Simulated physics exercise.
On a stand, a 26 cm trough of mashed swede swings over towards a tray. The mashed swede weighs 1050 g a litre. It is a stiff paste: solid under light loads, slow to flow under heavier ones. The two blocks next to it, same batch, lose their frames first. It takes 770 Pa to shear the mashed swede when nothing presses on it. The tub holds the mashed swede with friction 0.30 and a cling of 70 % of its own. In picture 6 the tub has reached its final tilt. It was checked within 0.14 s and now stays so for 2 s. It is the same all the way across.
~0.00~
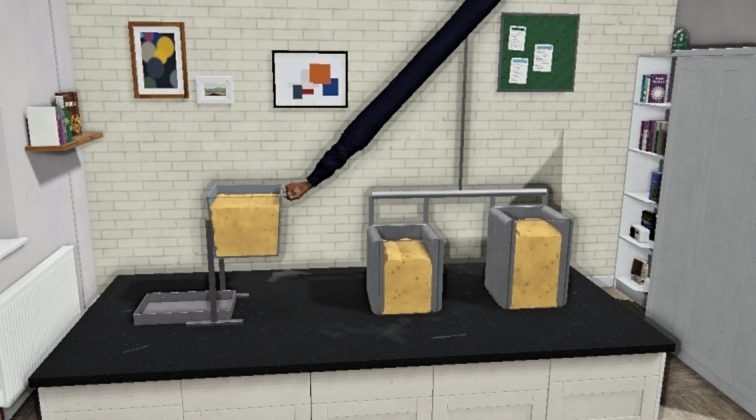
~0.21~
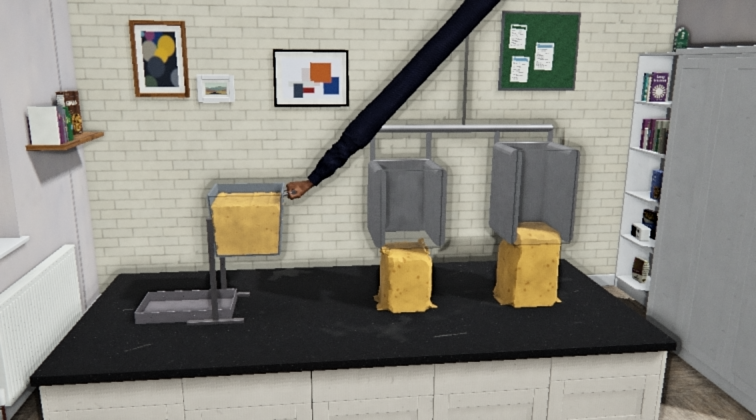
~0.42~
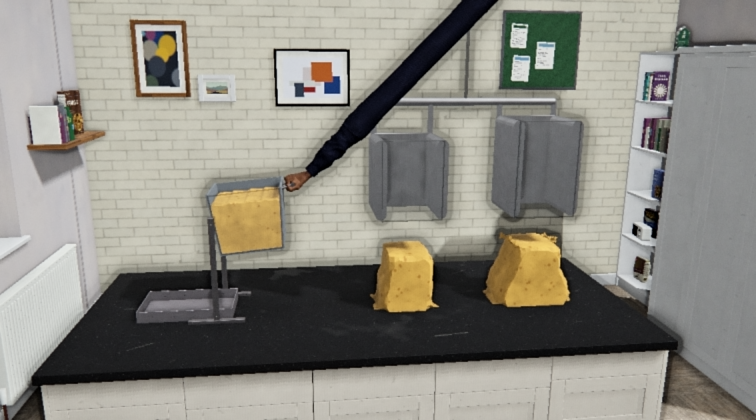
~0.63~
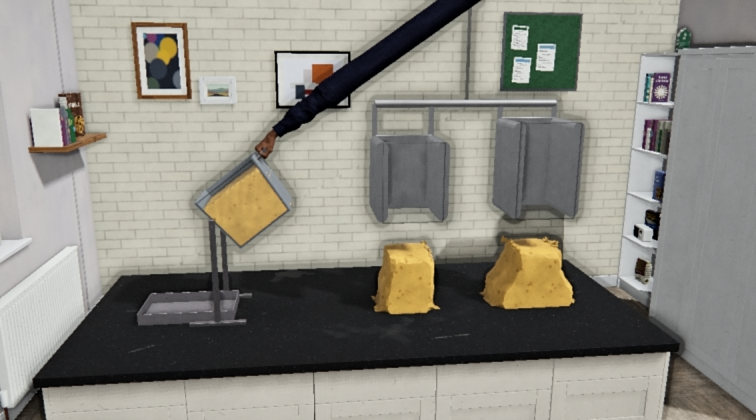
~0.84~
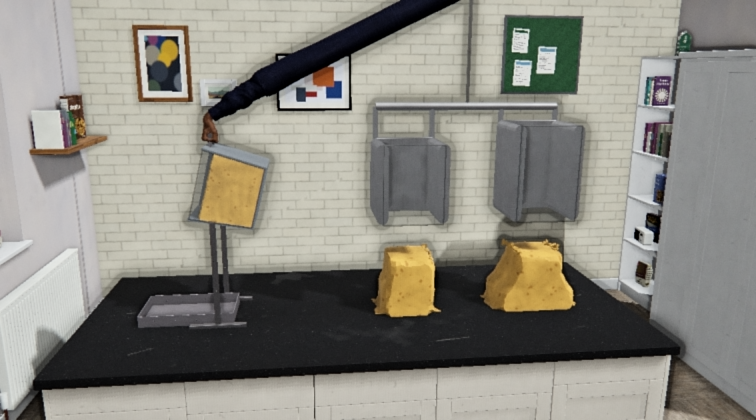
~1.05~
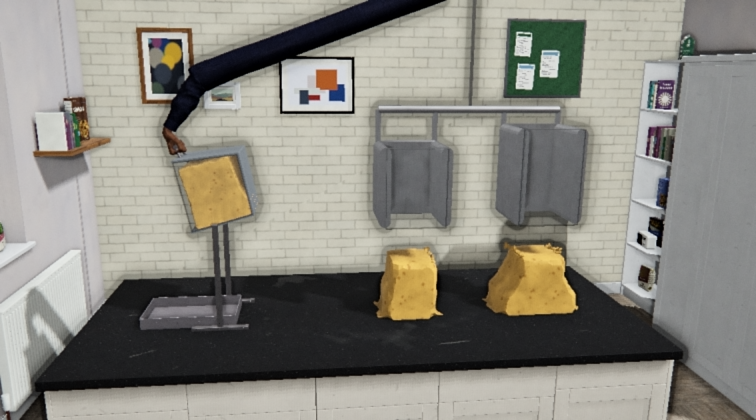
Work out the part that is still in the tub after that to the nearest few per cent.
About 36 %.
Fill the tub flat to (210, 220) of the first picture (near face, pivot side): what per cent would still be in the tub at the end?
It would be near 45 %.
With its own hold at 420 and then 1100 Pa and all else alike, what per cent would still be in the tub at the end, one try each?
In turn about 0 %, 50 %.
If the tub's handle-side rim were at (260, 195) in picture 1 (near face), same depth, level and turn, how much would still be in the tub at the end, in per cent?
It would be near 100 %.
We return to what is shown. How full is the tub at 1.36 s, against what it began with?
About 50 %.
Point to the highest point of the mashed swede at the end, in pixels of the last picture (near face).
At about (222, 199).
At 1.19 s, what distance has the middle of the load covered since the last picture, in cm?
Roughly 6 cm.
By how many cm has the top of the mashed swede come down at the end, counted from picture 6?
Some 17 cm.
After 1.19 s, the tub is at 101 degrees and holds 84 %.
After 1.36 s, the tub is at 101 degrees and holds 49 %.
After 1.53 s, the tub is at 101 degrees and holds 36 %.
After 1.70 s, the tub is at 101 degrees and holds 36 %.
After 3.05 s, at the end, the tub is at 101 degrees and holds 36 %.
